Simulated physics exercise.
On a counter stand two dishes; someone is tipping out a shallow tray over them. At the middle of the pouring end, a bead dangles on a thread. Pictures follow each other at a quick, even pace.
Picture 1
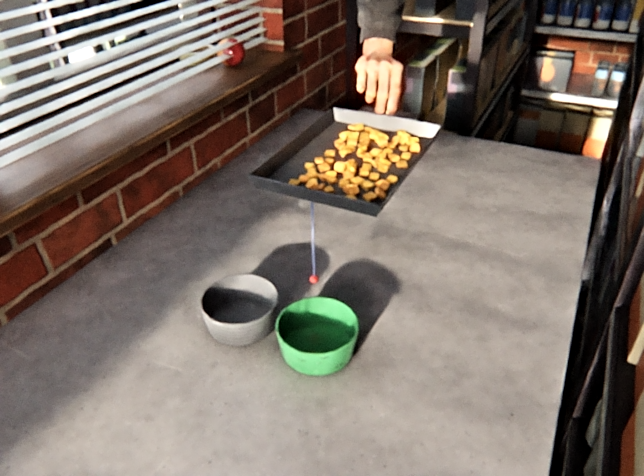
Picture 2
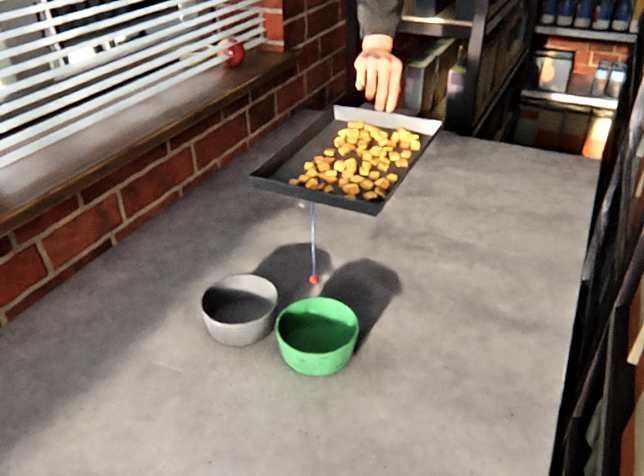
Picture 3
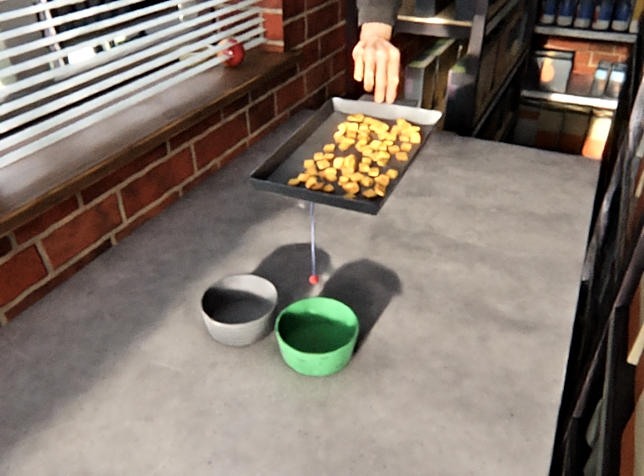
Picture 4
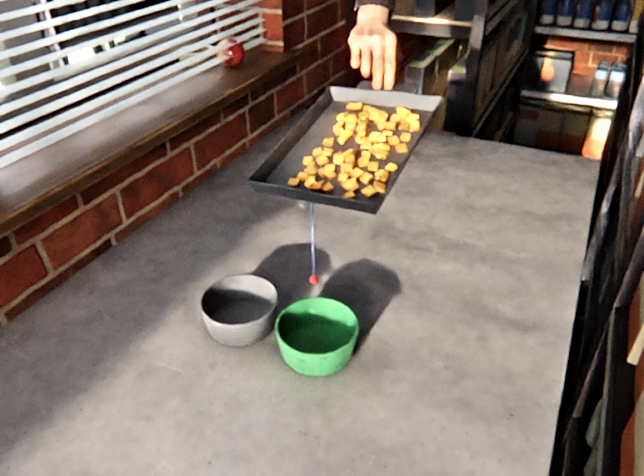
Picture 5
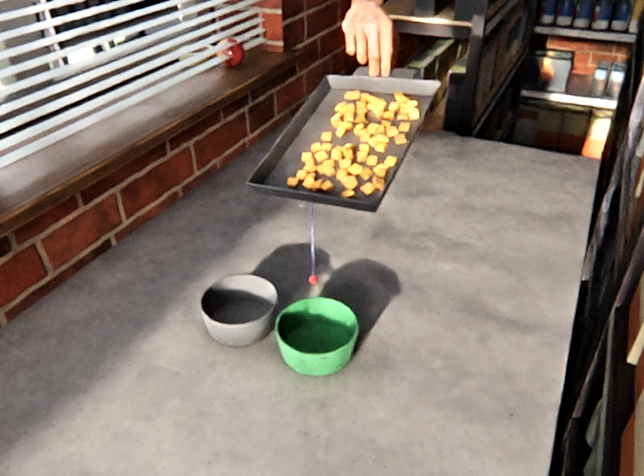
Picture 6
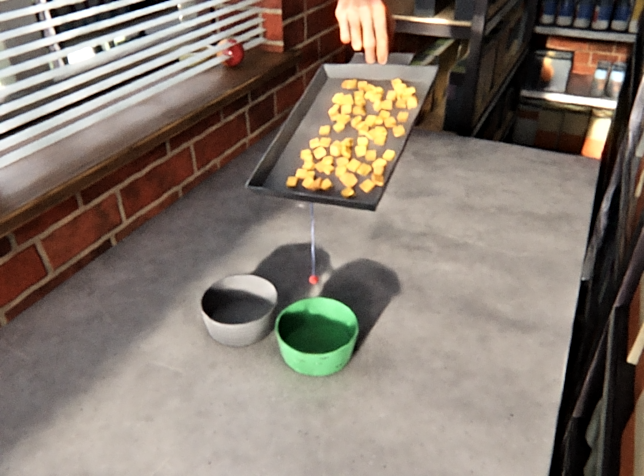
A hand held a dark, shallow tray of golden cereal squares above a grey dish and a green dish, then steadily raised the far end, tilting the tray toward its near edge, left corner lowest.
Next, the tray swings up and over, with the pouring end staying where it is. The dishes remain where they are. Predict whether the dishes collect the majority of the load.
Catch exceeds half.
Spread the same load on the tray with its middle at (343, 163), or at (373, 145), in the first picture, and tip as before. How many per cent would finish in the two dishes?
Around 70 percent the first time and around 70 percent the second time.
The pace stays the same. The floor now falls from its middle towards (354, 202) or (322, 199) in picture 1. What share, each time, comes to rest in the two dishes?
Near 30 % and, after that, 80 %.
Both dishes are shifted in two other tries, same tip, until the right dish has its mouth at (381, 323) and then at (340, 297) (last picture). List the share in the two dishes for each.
First try: Roughly 30 per cent; second try: Roughly 50 per cent.
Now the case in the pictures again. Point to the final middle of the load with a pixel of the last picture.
Near (251, 314).
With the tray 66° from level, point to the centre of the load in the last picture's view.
Roughly at (290, 178).
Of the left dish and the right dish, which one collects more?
It's the left side.
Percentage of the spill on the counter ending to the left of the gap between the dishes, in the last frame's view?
That would be roughly 30 per cent.
Shortly afterwards, tray tipped steeply; all but a few on the tray; only a few in the air.
Next, tray tipped past a quarter turn; near a third on the tray; near a third in the left dish; a little outside both; near a quarter in the air.
Some moments later, tray tipped past a quarter turn; a little in the right dish; near two thirds in the left dish; near a quarter outside both.
In the end, tray tipped past a quarter turn; a little in the right dish; near two thirds in the left dish; near a quarter outside both.
